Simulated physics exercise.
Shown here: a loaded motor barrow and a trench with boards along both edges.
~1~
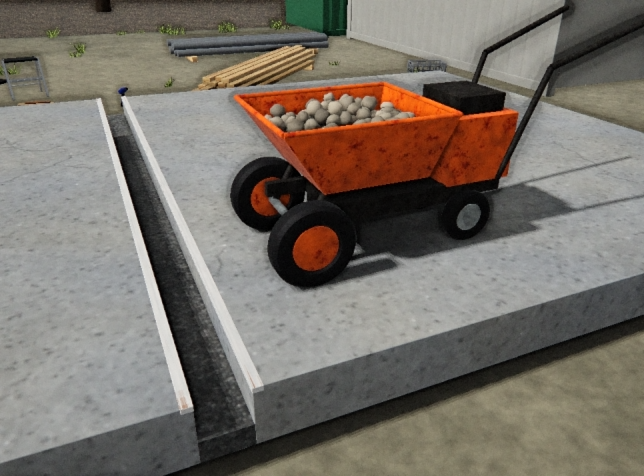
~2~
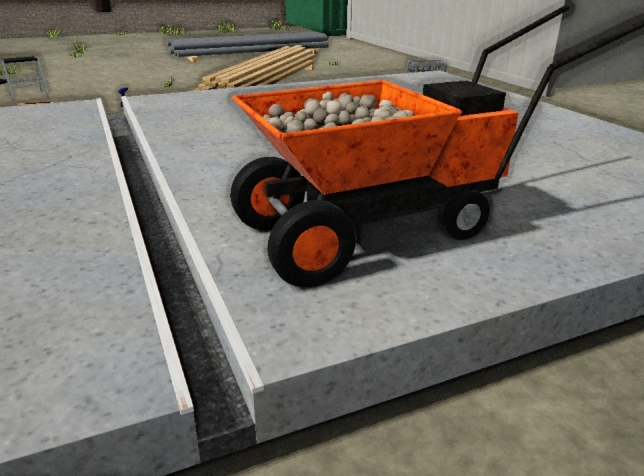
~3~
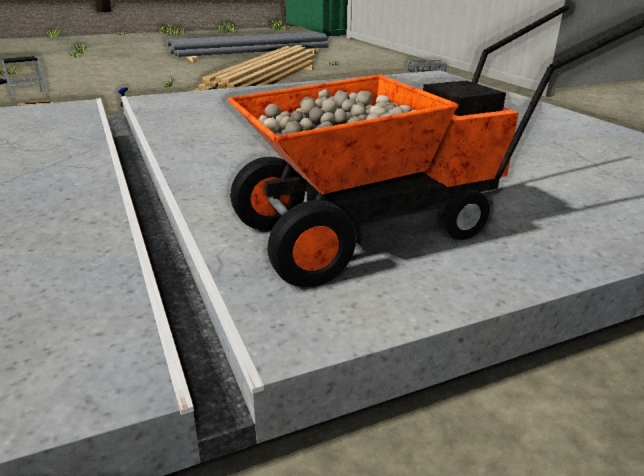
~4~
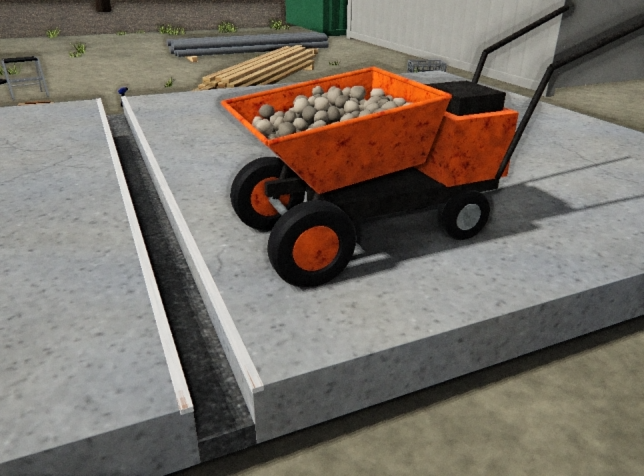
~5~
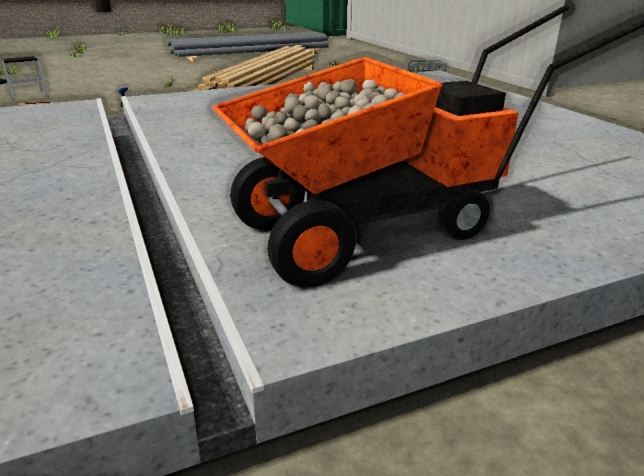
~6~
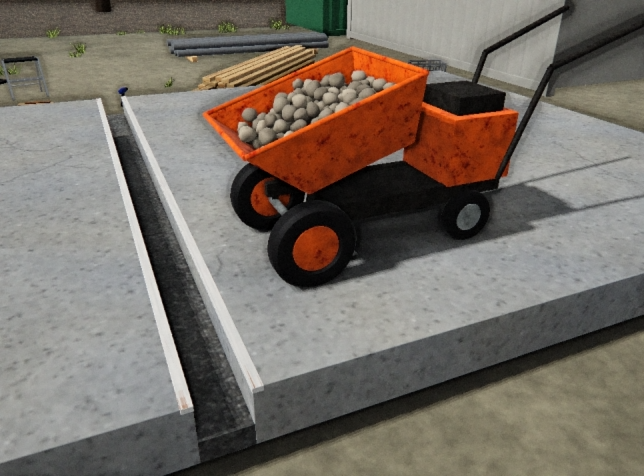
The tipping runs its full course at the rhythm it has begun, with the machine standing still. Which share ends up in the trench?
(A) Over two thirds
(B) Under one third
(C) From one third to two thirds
C, from one third to two thirds.
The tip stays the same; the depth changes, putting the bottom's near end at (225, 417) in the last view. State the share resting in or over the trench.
Roughly 30 in a hundred.
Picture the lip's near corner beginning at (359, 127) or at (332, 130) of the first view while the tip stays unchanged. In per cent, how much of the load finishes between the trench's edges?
First spot: Roughly 50 percent; second spot: Roughly 60 percent.
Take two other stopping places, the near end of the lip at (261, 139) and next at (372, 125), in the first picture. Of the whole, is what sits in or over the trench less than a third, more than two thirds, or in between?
Record - trial one: Under a third; trial two: In the middle band.
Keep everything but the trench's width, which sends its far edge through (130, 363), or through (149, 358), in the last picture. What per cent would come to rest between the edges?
Respectively, 80 % and 60 %.
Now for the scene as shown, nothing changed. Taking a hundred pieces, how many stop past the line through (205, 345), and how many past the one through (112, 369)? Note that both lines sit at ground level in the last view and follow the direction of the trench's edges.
Some 80 and some 30 per cent, respectively.
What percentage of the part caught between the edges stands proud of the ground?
10 in a hundred.
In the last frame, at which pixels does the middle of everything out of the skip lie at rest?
I'd mark it at roughly (136, 279).
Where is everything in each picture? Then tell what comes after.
In the first frame, lip of the skip at (284, 136), level; top of the load at (355, 109), river pebbles; first edge of the trench at (235, 337); far edge at (171, 353), the trench under half as wide as the skip, and about as deep as wide.
In the second frame, lip of the skip at (282, 137), level; top of the load at (354, 108).
In the third frame, lip of the skip at (276, 139), tipped barely; top of the load at (358, 113).
In the fourth frame, lip of the skip at (268, 143), tipped a little; top of the load at (362, 110).
In the fifth frame, lip of the skip at (257, 150), tipped a little; top of the load at (354, 104).
In the sixth frame, lip of the skip at (245, 158), tipped clearly; top of the load at (343, 99); first edge of the trench at (235, 337); far edge at (171, 353).
Soon after the last picture, skip tipped steeply; all in the skip.
A little later, skip tipped right over; about two thirds in the skip; a small part in or heaped over the trench; about a quarter beyond it; a stray few falling.
Later still, skip tipped right over; a small part in the skip; about a third in or heaped over the trench; about two thirds beyond it.
At rest, skip tipped right over; about half in or heaped over the trench; about half beyond it.
